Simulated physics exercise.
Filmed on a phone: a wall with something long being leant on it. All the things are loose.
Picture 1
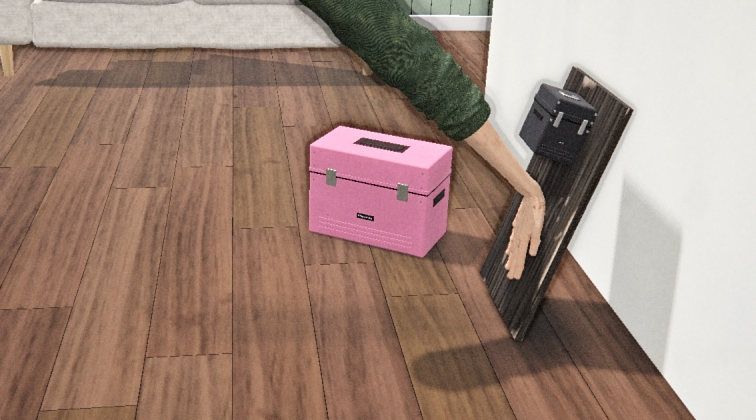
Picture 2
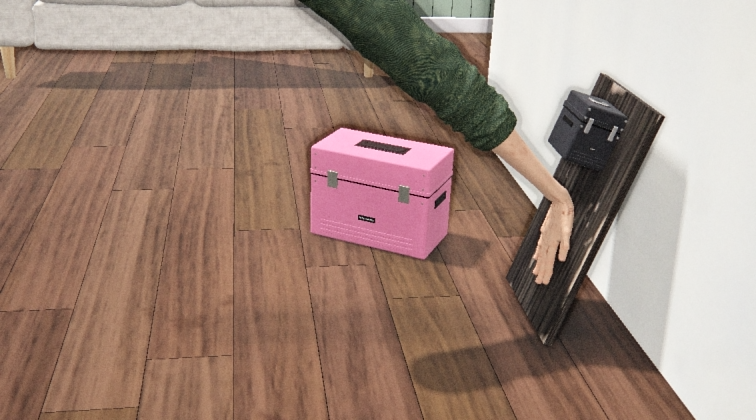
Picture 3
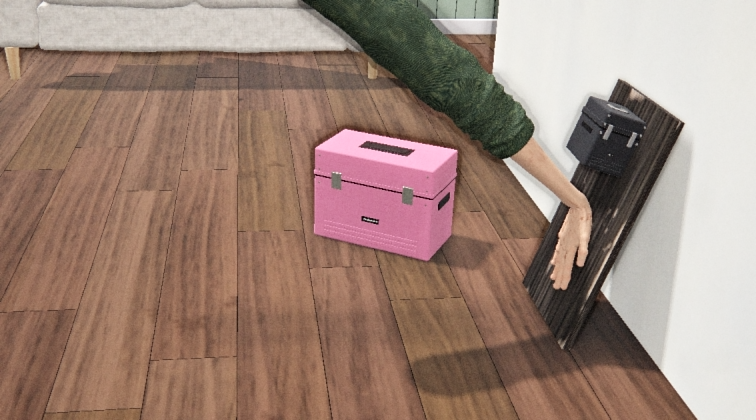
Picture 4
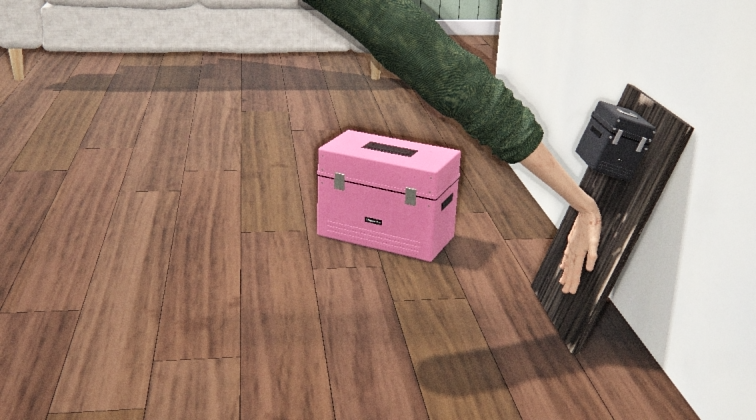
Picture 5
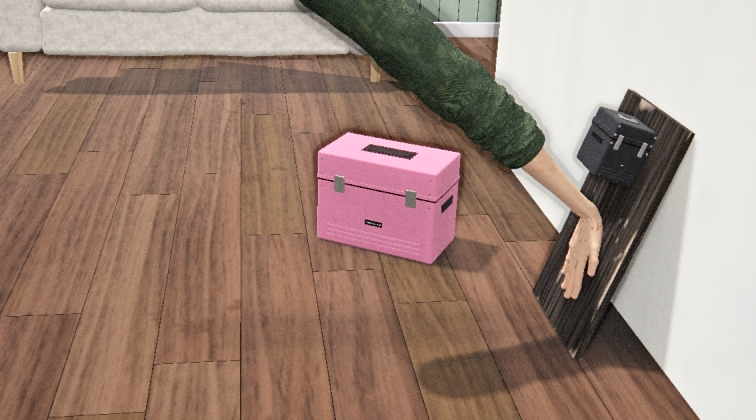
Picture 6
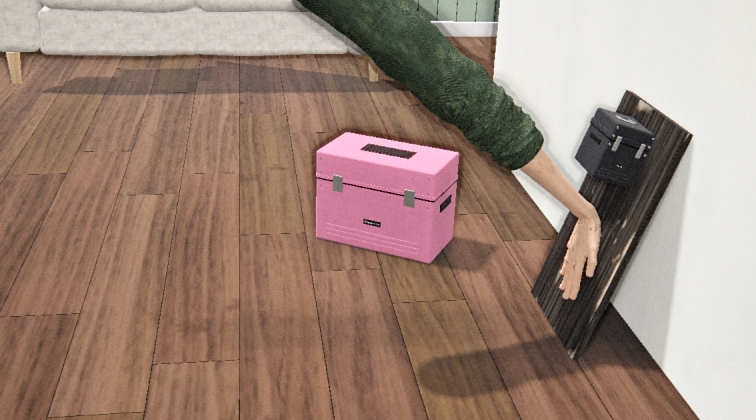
In a room with a wooden floor, a hand at the end of a green sleeve holds a tilted dark board beside a white wall, near a pink toolbox. The arm moves the board to the right until it leans on the wall, then keeps holding it there, almost motionless.
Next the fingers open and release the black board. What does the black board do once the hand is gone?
Here the board holds.
Then, 0.60 s past the last view, nothing moves.
Then, 1.50 s past the last view, black board resting near (604, 223).
Finally, both still in place. Final places as the last picture's camera would see them, black board near (604, 223). The board remains leaning.
